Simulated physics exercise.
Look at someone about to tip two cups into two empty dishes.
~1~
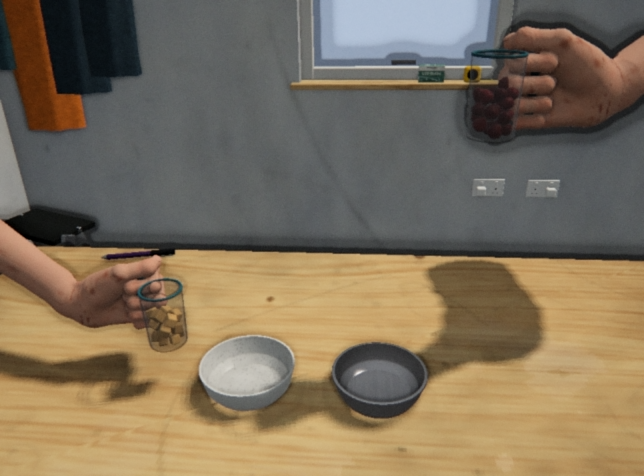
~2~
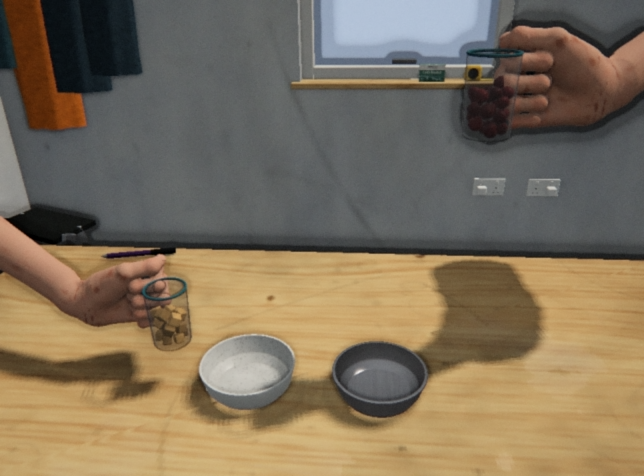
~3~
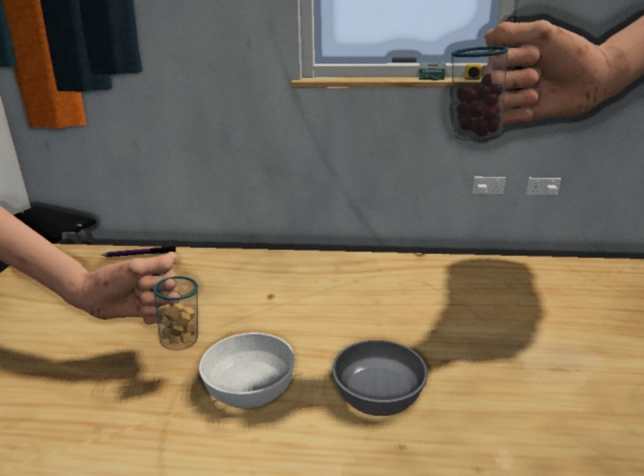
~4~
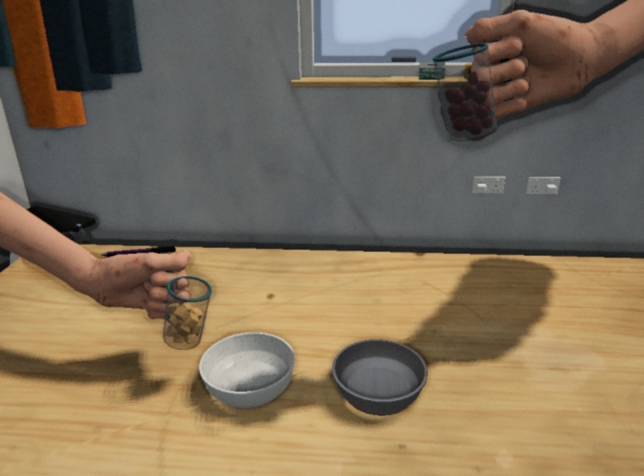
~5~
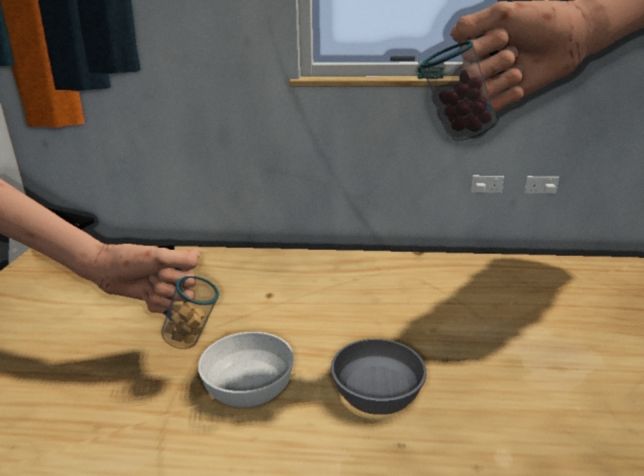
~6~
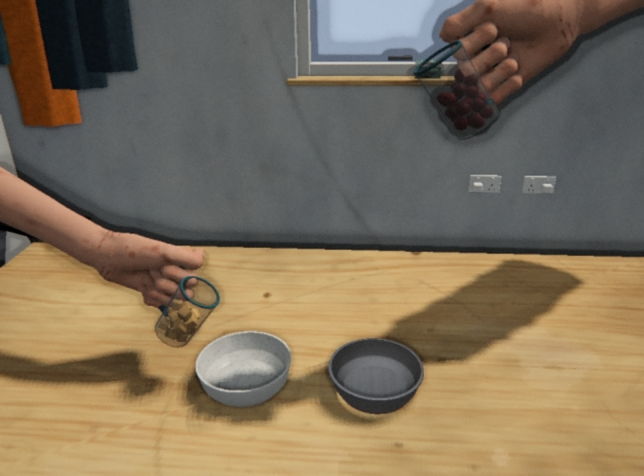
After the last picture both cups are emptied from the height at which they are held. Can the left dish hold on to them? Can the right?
One by one: Left dish retains it entirely; right dish lets bits escape.
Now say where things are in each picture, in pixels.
In the first picture, left dish (237, 399), empty; left cup (165, 316), holding small wooden cubes, just above its dish; right dish (380, 406), empty; right cup (494, 96), holding dried cherries, high above its dish.
In the second picture, left cup (169, 315), upright; right cup (490, 96), upright.
In the third picture, left cup (177, 314), tipped 5°; right cup (478, 94), tipped 5°.
In the fourth picture, left cup (186, 314), tipped 15°; right cup (467, 94), tipped 15°.
In the fifth picture, left cup (189, 313), tipped 25°; right cup (460, 93), tipped 25°.
In the sixth picture, left dish (234, 395); left cup (186, 313), tipped 35°; right dish (376, 402); right cup (458, 93), tipped 35°.
Then, 0.48 s later than the last frame, left, every one still in the cup; right, every one still in the cup.
Then, 0.91 s later than the last frame, left, the larger part still in the cup, about a tenth in the dish, about a tenth in the air; right, almost all still in the cup, about a tenth in the air.
Then, 1.27 s later than the last frame, left, every one in the dish; right, about a tenth still in the cup, roughly a quarter in the dish, the larger part in the air.
When it is over, left, every one in the dish, not one outside the dish; right, roughly half in the dish, roughly half outside the dish.
